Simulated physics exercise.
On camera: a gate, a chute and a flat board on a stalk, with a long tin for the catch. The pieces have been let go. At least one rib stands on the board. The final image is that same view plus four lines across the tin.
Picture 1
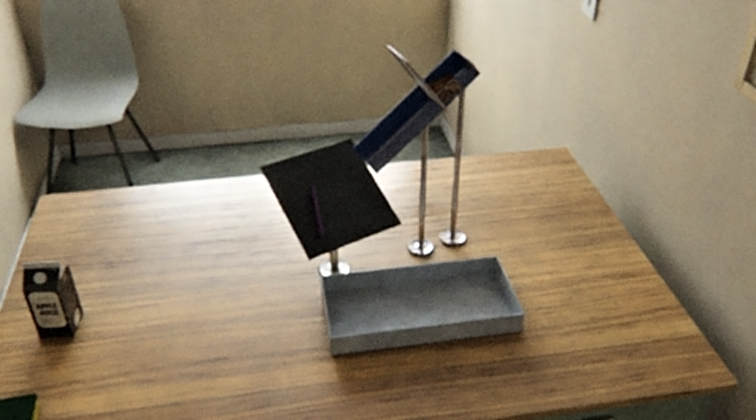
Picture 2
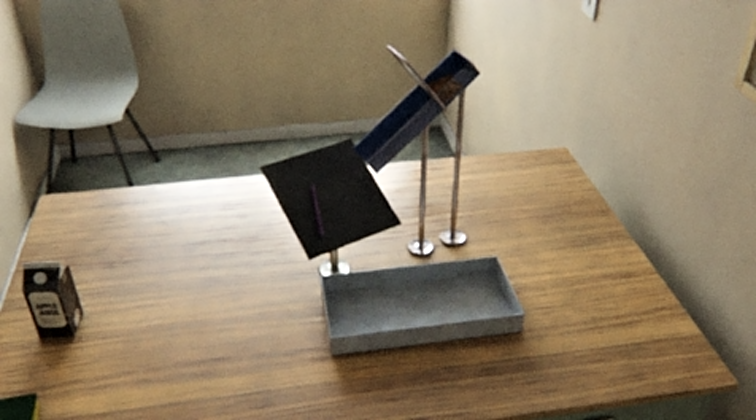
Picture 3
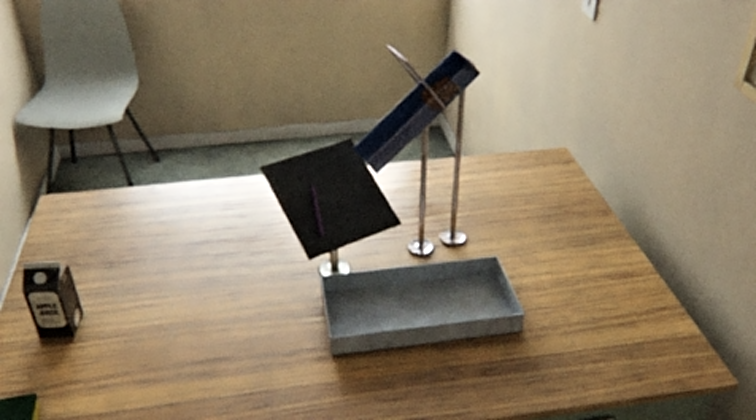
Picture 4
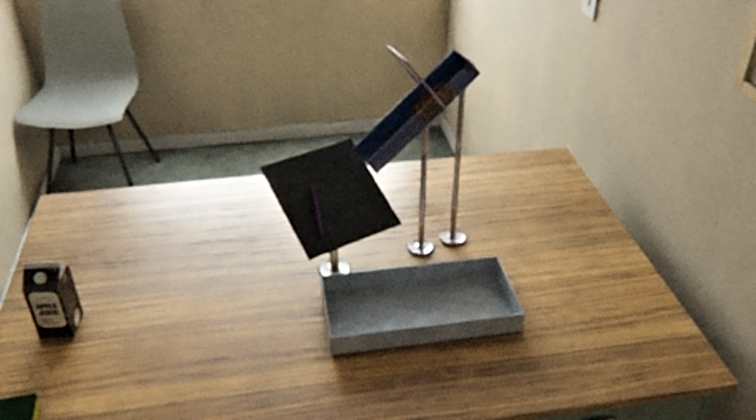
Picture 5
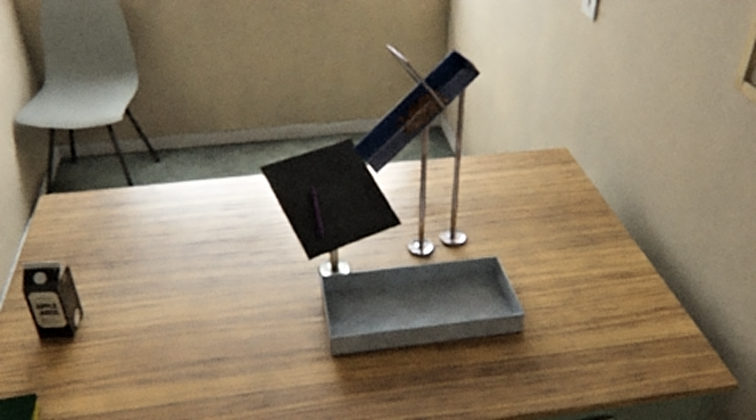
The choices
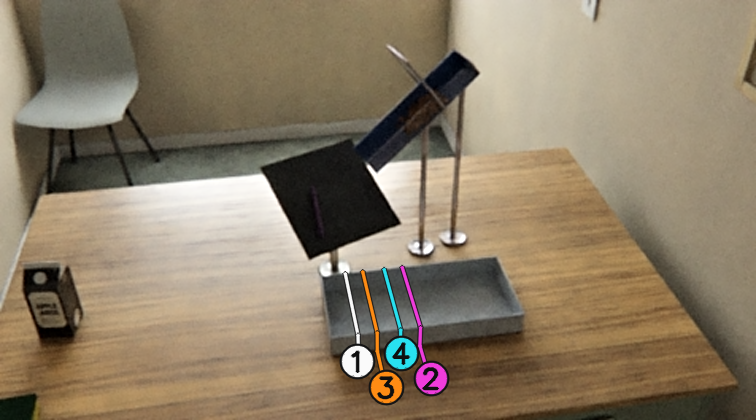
On a wooden table, small brownish pieces sliding slowly down a sloping blue chute above a tilted black board and empty grey tray.
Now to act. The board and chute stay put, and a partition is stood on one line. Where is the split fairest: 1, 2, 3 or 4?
Take 1.
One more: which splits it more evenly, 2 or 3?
That is line 3.
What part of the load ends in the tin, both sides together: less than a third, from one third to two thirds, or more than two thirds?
More than two thirds.
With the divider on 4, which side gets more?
Left.
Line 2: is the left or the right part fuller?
More lands on the left.
On the marked copy, line 1 crosses the front rim at (357, 334); line 2 crosses the front rim at (420, 326); line 3 crosses the front rim at (377, 332); line 4 crosses the front rim at (400, 329).
For line 1, of what is caught, about half on the left of the divider, about half on the right.
For line 2, of what is caught, all on the left of the divider, none on the right.
For line 3, of what is caught, most on the left of the divider, about a quarter on the right.
For line 4, of what is caught, nearly all on the left of the divider, a small part on the right.
